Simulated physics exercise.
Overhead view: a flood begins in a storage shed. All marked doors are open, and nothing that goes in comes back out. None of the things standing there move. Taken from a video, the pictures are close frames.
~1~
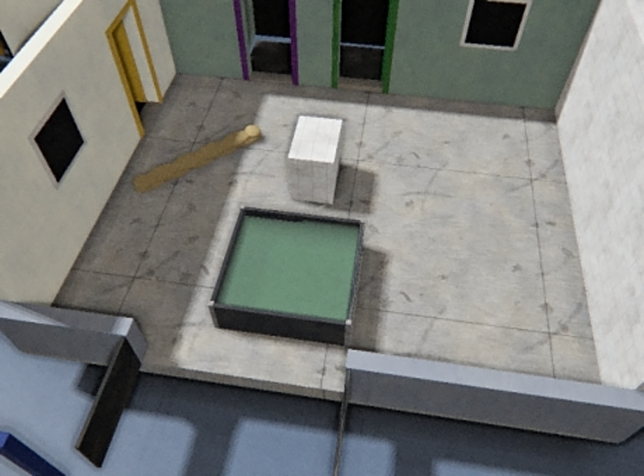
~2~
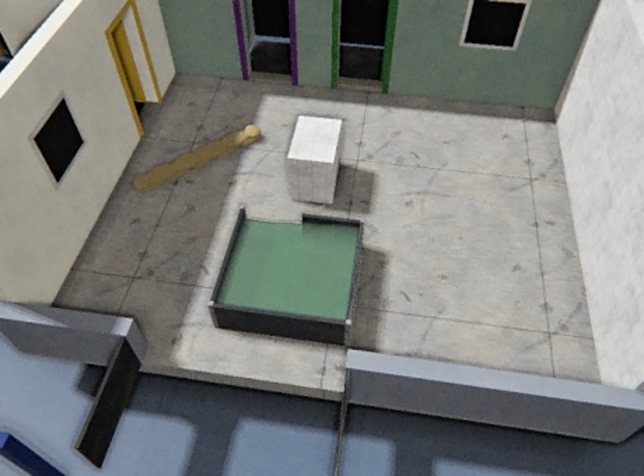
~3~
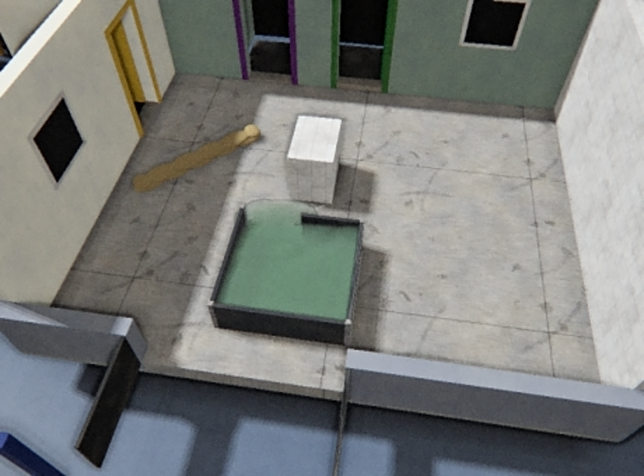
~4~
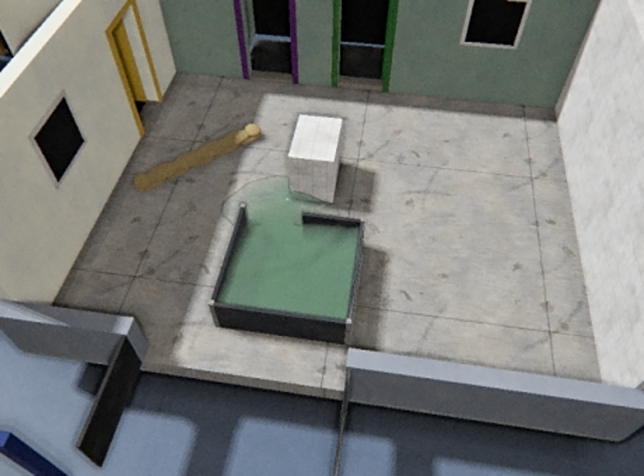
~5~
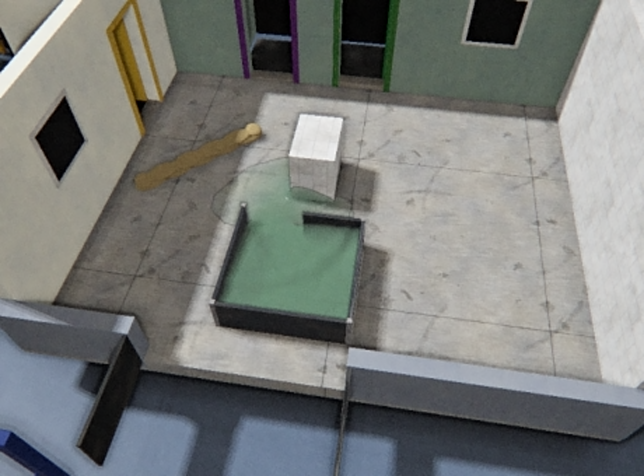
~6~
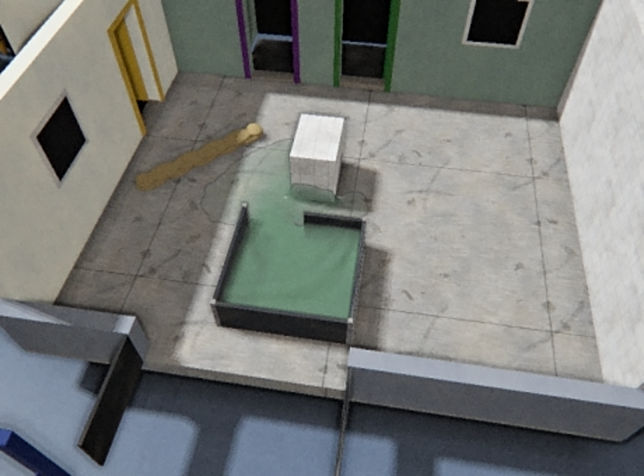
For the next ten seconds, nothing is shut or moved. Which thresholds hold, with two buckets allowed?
As I see it, the green door will let through no more than two buckets; the yellow door will let through no more than two buckets; the purple door will let through over two buckets.
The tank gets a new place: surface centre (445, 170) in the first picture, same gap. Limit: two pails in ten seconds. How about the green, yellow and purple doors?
The green one floods, the yellow one takes more, the purple one holds.
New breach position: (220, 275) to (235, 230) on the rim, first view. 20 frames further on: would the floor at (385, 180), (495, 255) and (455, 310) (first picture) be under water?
Point one not reached; point two not reached; point three not reached.
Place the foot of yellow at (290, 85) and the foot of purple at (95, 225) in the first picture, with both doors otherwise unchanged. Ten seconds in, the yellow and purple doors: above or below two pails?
Taking them in turn, the yellow door crosses the line and the purple door remains below the mark.
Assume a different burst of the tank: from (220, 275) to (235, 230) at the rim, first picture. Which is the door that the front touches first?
It's the door marked yellow.
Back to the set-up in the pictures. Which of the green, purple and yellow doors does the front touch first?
I'd say the purple one.
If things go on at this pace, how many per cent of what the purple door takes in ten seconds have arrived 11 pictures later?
It works out at roughly 20 percent of the ten-second total.
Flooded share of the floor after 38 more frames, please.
It should be close to 60 %.
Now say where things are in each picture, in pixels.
Still water in the water tank at (292, 264), in the first frame.
Water pours out on the water tank's far side and has run to a hidden place, in the second frame.
Water pours out on the water tank's far side and has run to (253, 205), in the third frame.
Water pours out on the water tank's far side and has run to (275, 180), in the fourth frame.
The front is at (288, 161), out from the gap on the water tank's far side, in the fifth frame.
The front is at (284, 144), out from the gap on the water tank's far side, in the sixth frame.
A moment on, water covers 15 % of the floor; the green door not reached, the yellow door not reached, the purple door not reached.
Next, water covers 25 % of the floor; the green door not reached, the yellow door not reached, the purple door under two buckets in.
Then, water covers 40 % of the floor; the green door wet at the sill, nothing in, the yellow door not reached, the purple door over two buckets in.
Later, water covers 60 % of the floor; the green door under two buckets in, the yellow door wet at the sill, nothing in, the purple door over two buckets in.
In the end, water covers 85 % of the floor; the green door under two buckets in, the yellow door wet at the sill, nothing in, the purple door over two buckets in.
